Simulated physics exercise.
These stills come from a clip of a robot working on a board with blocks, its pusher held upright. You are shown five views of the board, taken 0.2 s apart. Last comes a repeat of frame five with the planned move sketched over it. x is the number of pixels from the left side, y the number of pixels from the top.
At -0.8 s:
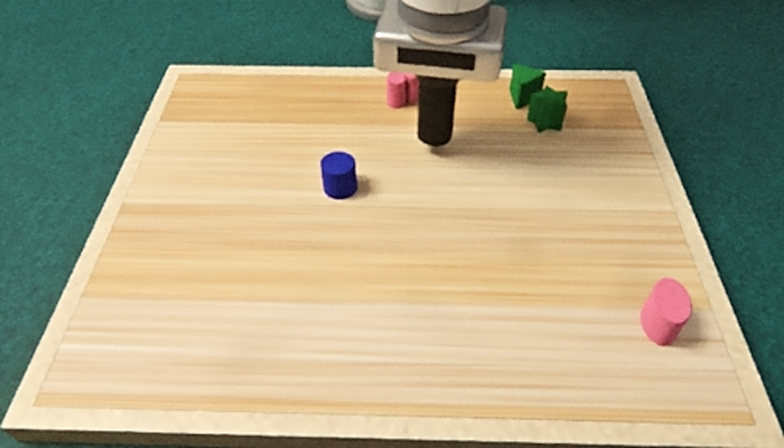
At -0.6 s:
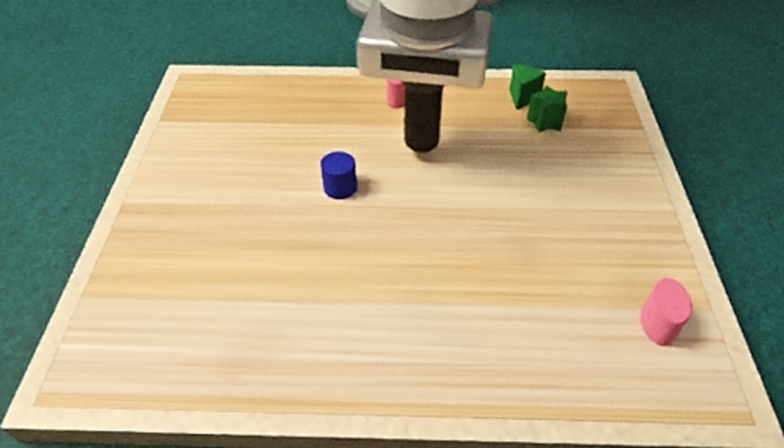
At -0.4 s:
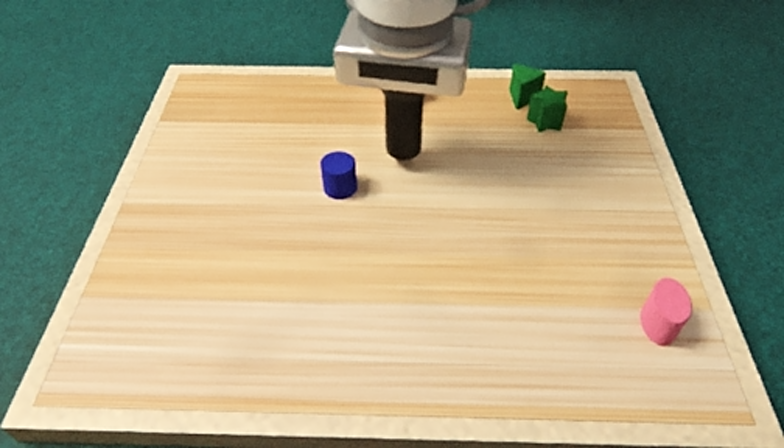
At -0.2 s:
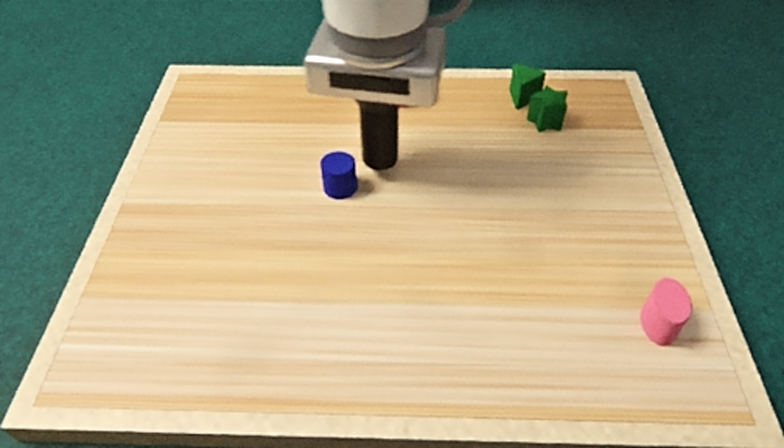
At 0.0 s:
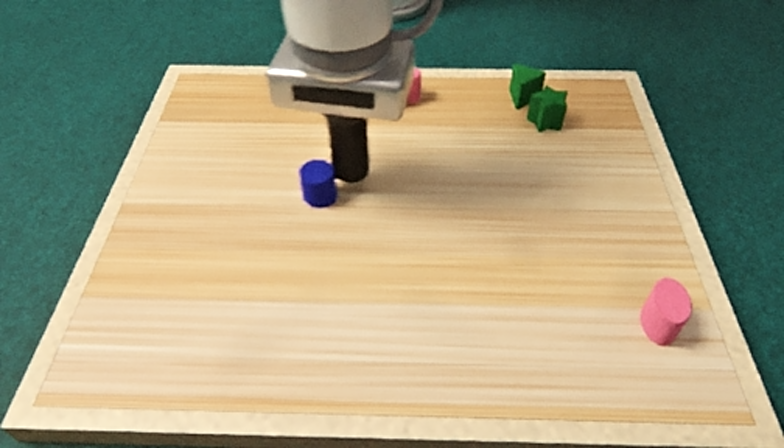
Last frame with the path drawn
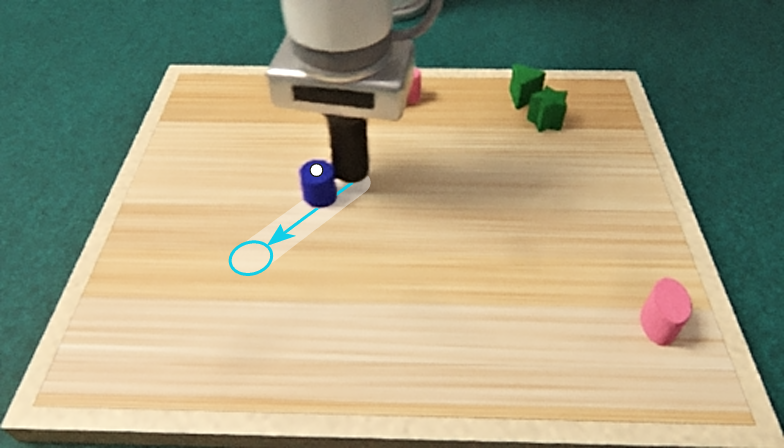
Robot arm moving left across a wooden board and pushing a blue cylinder slightly left, with green and pink blocks nearby.
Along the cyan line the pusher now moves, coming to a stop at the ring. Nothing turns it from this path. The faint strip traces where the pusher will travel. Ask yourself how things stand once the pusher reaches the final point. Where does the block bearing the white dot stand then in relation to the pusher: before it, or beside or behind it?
As far as I can tell, the block bearing the white dot has dropped away to the side or behind.
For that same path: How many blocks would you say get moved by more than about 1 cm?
The count is one.
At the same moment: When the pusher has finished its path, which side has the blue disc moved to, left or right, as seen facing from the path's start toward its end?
That's a shift to the right.
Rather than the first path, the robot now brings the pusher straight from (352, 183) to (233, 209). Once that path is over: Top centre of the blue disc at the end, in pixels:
Near (224, 211).
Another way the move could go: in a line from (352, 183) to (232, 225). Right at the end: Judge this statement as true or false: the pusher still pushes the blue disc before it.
True - the claim holds.
The line goes straight from (352, 183) to (251, 258); the dot is on the blue disc.
The first path, step by step. One third of the way, pusher at (319, 195); blue disc at (278, 187).
Two thirds of the way, pusher at (284, 221); blue disc at (245, 197).
At the end, pusher at (248, 247); blue disc at (235, 201).
